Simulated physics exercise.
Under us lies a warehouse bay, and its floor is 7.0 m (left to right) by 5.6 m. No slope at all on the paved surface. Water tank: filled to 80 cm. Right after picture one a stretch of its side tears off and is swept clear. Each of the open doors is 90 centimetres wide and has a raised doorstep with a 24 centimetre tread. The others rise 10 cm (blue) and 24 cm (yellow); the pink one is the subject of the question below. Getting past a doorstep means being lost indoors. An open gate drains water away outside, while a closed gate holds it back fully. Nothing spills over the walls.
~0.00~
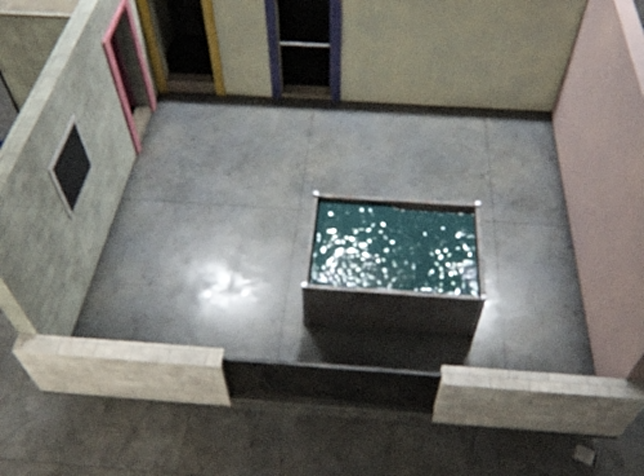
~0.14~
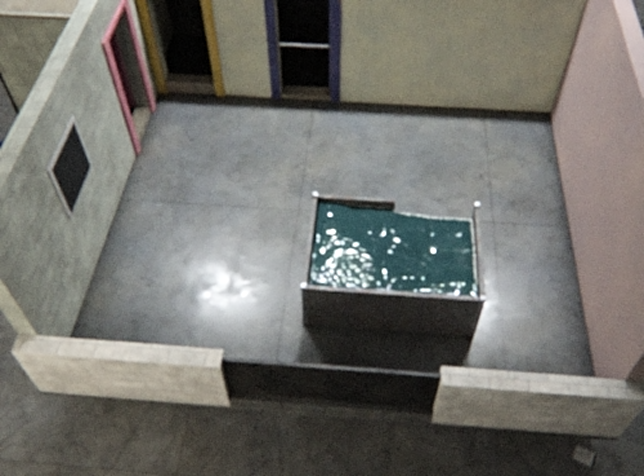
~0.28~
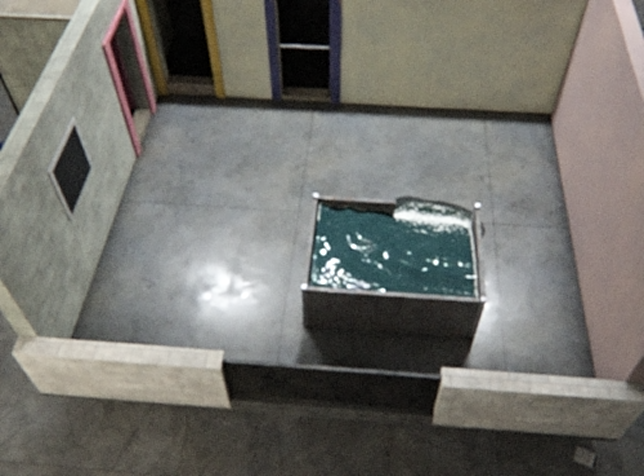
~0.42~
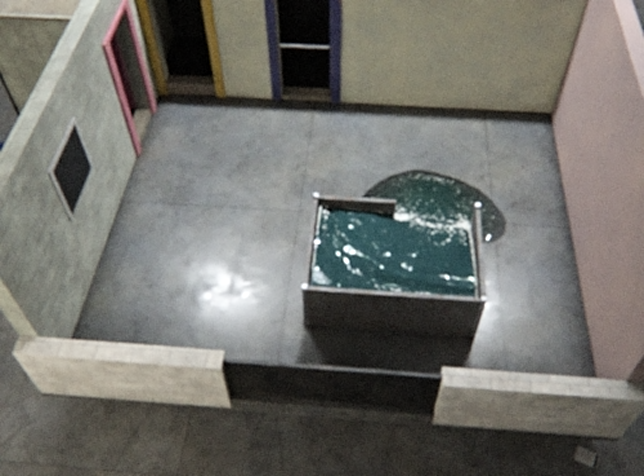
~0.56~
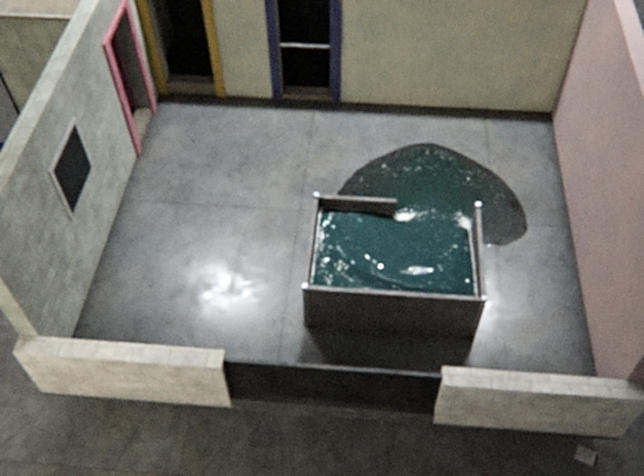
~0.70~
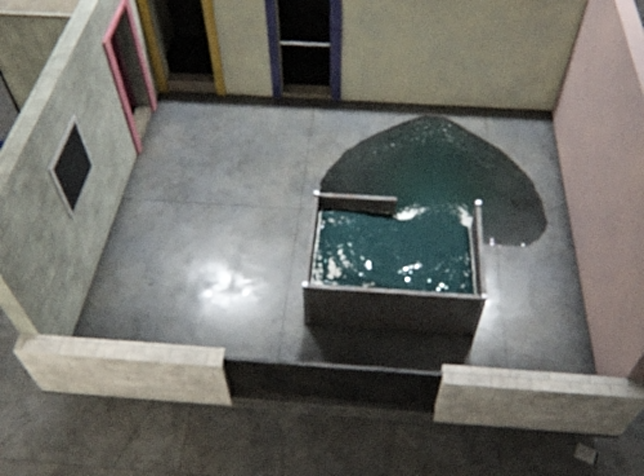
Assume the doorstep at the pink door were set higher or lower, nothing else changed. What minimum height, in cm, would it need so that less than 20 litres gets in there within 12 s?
About 13 cm.
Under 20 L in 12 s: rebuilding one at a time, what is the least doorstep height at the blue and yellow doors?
You'd want about 9.0 centimetres at blue and about 11.5 centimetres at yellow.
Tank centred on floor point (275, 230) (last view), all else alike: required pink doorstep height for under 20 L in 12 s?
Minimum: Approx. 9.5 cm.
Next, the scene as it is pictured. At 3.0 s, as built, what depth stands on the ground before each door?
Blue door: 12 cm; pink door: 4 cm; yellow door: 5 cm.
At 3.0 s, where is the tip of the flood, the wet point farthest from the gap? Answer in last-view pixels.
Roughly at (160, 91) in the last view.
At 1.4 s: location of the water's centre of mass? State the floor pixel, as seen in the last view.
Centre estimate: (411, 226) px, approximately.
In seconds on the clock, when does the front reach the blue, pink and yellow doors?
It arrives at the blue door at 1.4 s, the pink door at 3.0 s and the yellow door at 2.4 s.
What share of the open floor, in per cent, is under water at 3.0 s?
About 40 per cent.
After 1.4 s water covers 30 % of the floor, deepest (38 cm) near (443, 231); it has not reached the pink door.
After 3.0 s water covers 40 % of the floor, deepest (30 cm) near (419, 104); it has not reached the pink door.
After 12.0 s water covers 100 % of the floor, deepest (14 cm) near (405, 343); 7 cm at the pink door, 5 litres in over its 15 cm doorstep.
At the pink door as built, the water arrived by 3.1 s and peaked near 17 cm at 5.2 s.
Run again over the same 12 s with other heights there, 48 litres in over 11 cm, 5 litres over 15 cm. The limit of 20 litres is kept from about 13 cm up.
